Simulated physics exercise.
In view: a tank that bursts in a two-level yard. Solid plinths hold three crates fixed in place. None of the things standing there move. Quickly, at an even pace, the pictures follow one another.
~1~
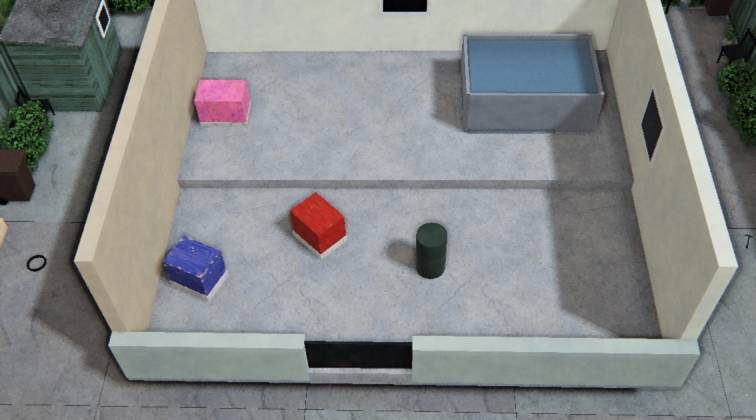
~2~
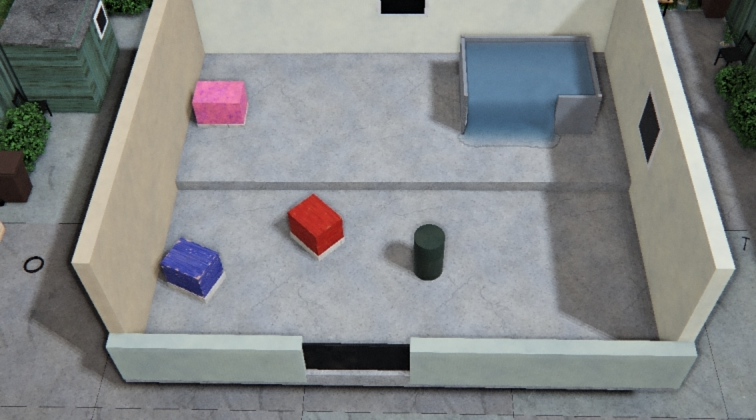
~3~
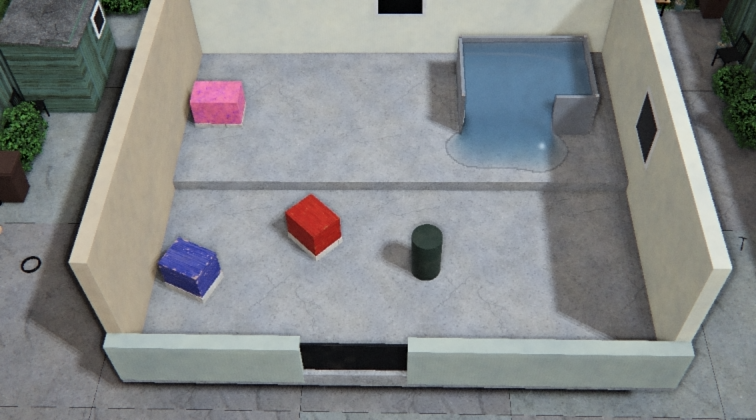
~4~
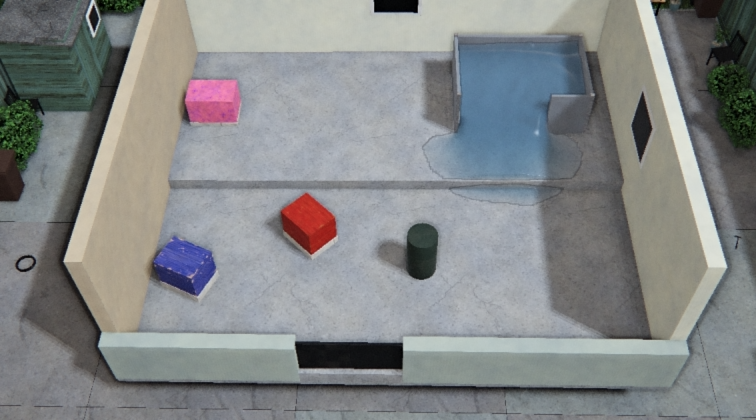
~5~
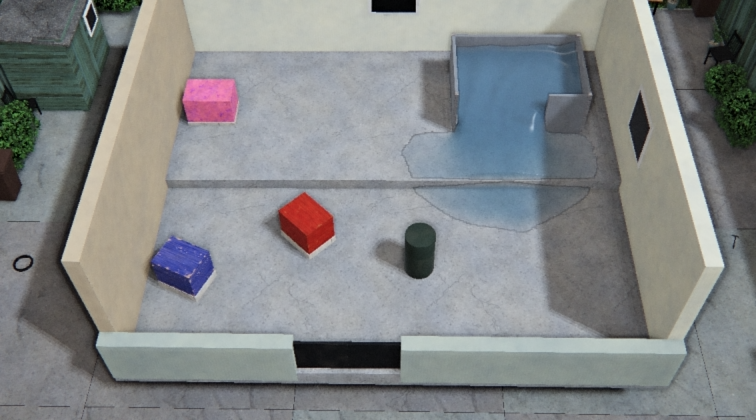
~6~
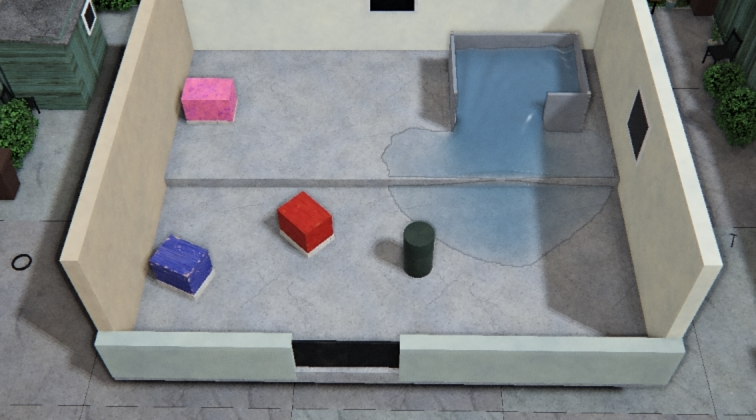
The footage shows a walled two-level yard with pink, red and blue blocks and a dark cylinder, where water pours through a gap in a tank's front, spreads over the upper level, then spreads across the lower one.
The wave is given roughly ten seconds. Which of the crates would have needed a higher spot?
Pink crate: No, it stays dry. Blue crate: Yes, it gets wet. Red crate: Yes, it gets wet.
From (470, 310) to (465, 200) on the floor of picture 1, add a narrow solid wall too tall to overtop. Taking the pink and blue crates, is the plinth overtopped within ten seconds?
Each crate - pink crate: Not flooded; blue crate: Flooded.
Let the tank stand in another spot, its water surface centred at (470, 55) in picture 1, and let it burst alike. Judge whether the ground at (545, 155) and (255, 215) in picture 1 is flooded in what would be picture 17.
Taking the spots in order: Bare, swamped.
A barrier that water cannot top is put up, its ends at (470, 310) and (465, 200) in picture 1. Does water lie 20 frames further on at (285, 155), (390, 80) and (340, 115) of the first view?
First unwetted, then unwetted, then unwetted.
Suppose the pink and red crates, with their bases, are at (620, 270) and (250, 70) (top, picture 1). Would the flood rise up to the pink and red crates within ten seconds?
So the pink crate gets reached and the red crate stays high and dry.
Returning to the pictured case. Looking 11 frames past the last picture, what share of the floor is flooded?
It works out to about 45 in a hundred.
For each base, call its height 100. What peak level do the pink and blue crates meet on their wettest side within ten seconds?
I'd put it at some 0 % for one and some 180 % for the other, in that order.
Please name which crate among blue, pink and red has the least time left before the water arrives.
I'd pick the crate marked red.
A moment on, water covers 35 % of the floor; the pink crate not reached, the blue crate not reached, the red crate water round its plinth.
Next, water covers 45 % of the floor; the pink crate not reached, the blue crate not reached, the red crate water round its plinth.
Then, water covers 50 % of the floor; the pink crate not reached, the blue crate water round its plinth, the red crate water round its plinth.
Later, water covers 60 % of the floor; the pink crate not reached, the blue crate water round its plinth, the red crate water round its plinth.
In the end, water covers 60 % of the floor; the pink crate stayed above the water, the blue crate was topped, the red crate was topped.
